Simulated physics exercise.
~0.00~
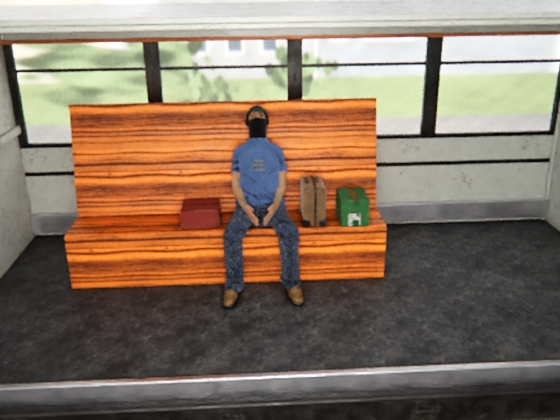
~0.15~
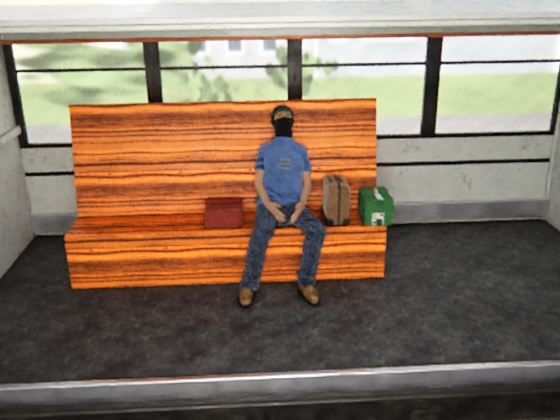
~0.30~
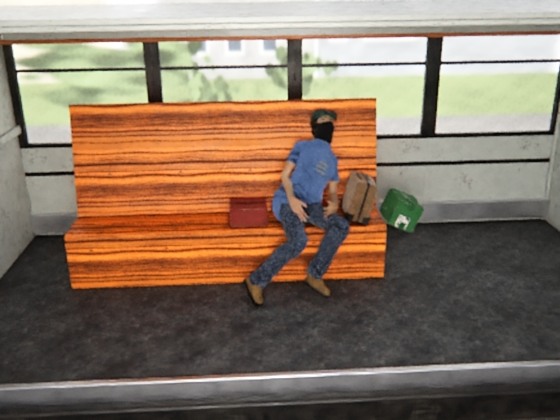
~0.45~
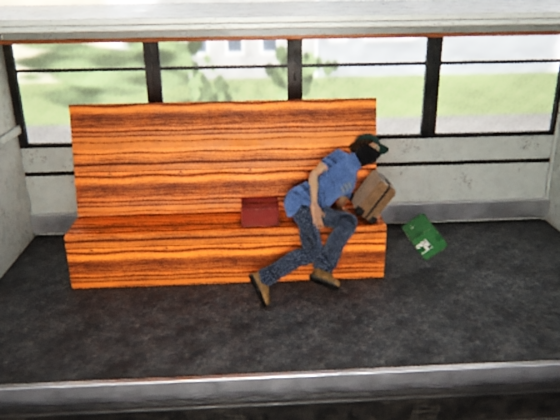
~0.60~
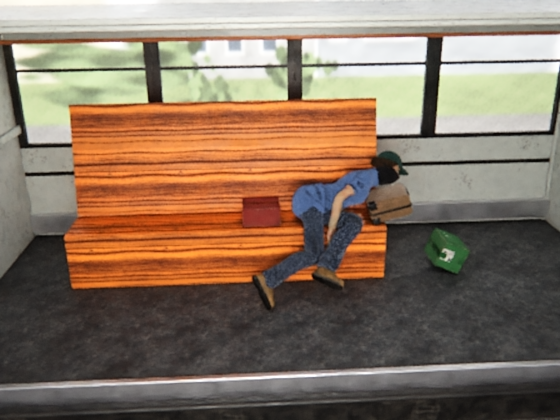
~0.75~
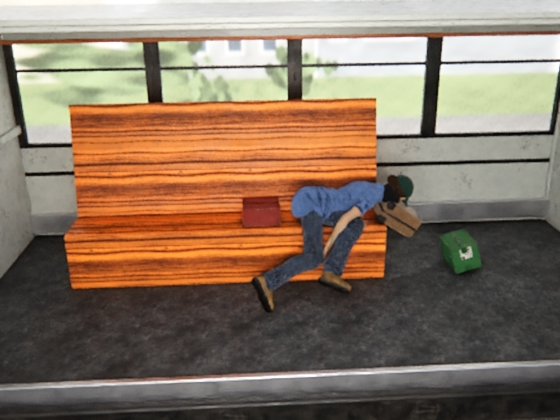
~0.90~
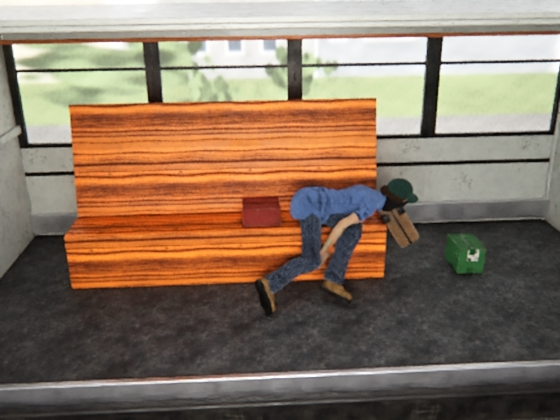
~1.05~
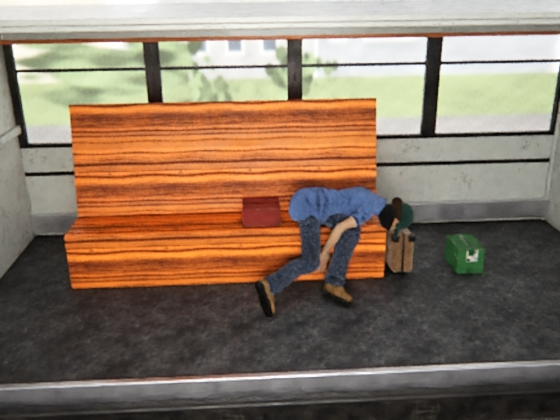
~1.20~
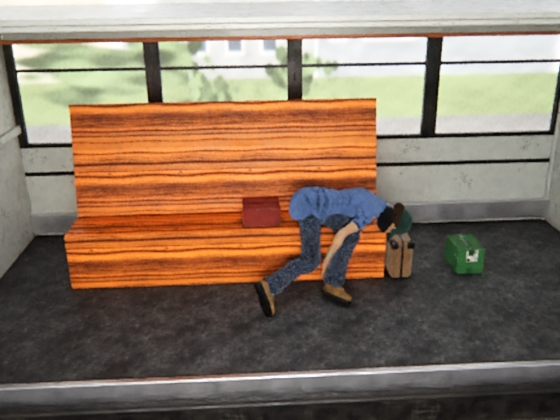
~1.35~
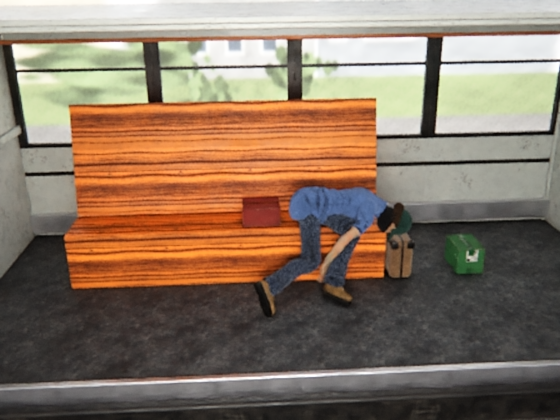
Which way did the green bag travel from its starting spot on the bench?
The green bag moved to the right, going off the end of the bench and onto the floor.
